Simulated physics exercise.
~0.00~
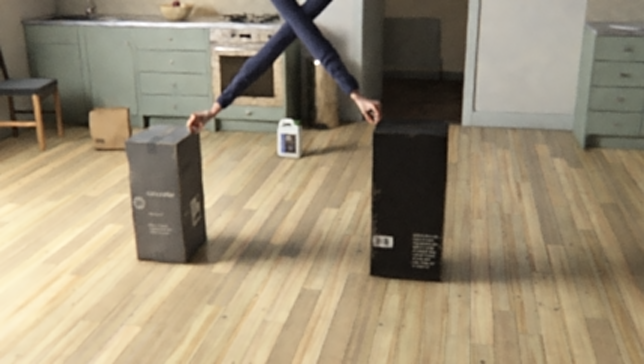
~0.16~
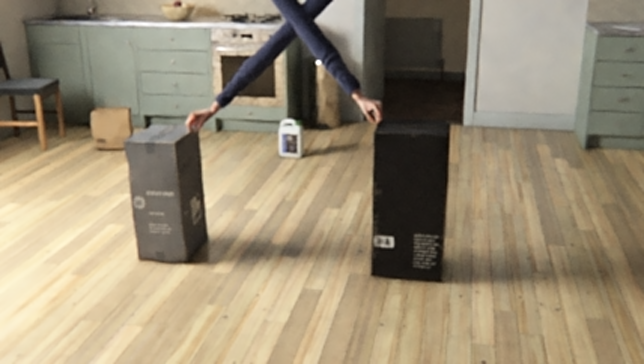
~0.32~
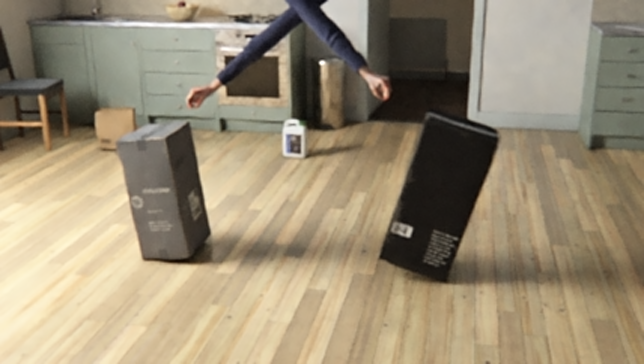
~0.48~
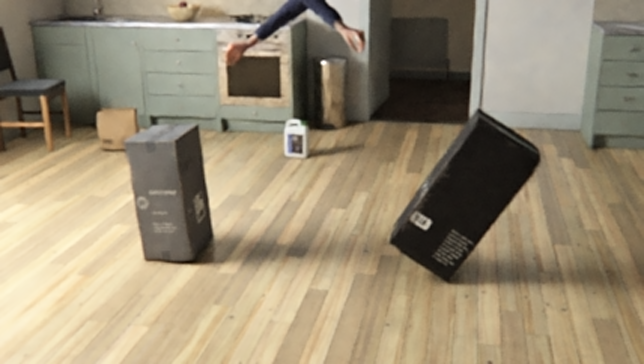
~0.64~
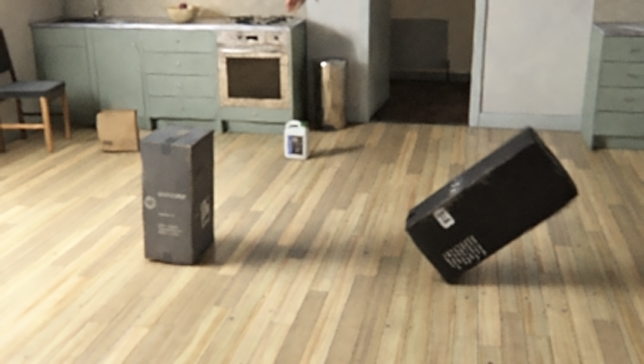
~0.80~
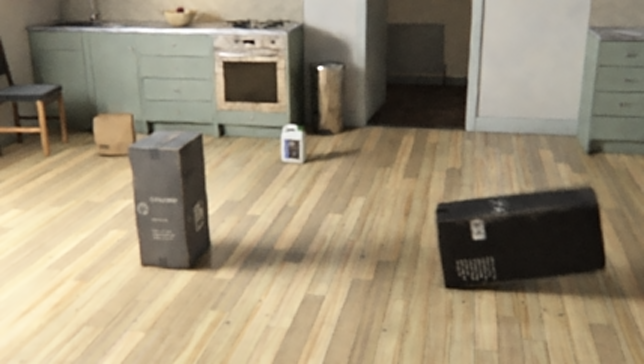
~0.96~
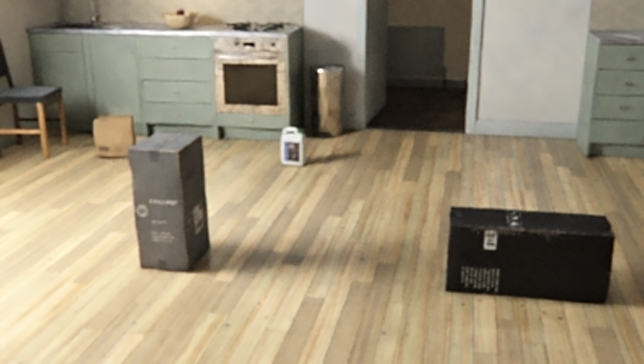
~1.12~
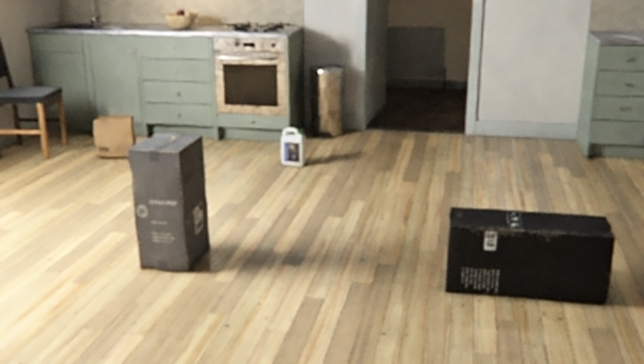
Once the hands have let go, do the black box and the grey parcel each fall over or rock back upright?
The black box falls over onto its side, while the grey parcel rocks back and stays upright.
The footage shows crossed arms reaching to a grey parcel on the left and a black box on the right in a kitchen. The hands push and draw away; the grey parcel tilts slightly and settles upright, while the black box topples rightward onto its side.
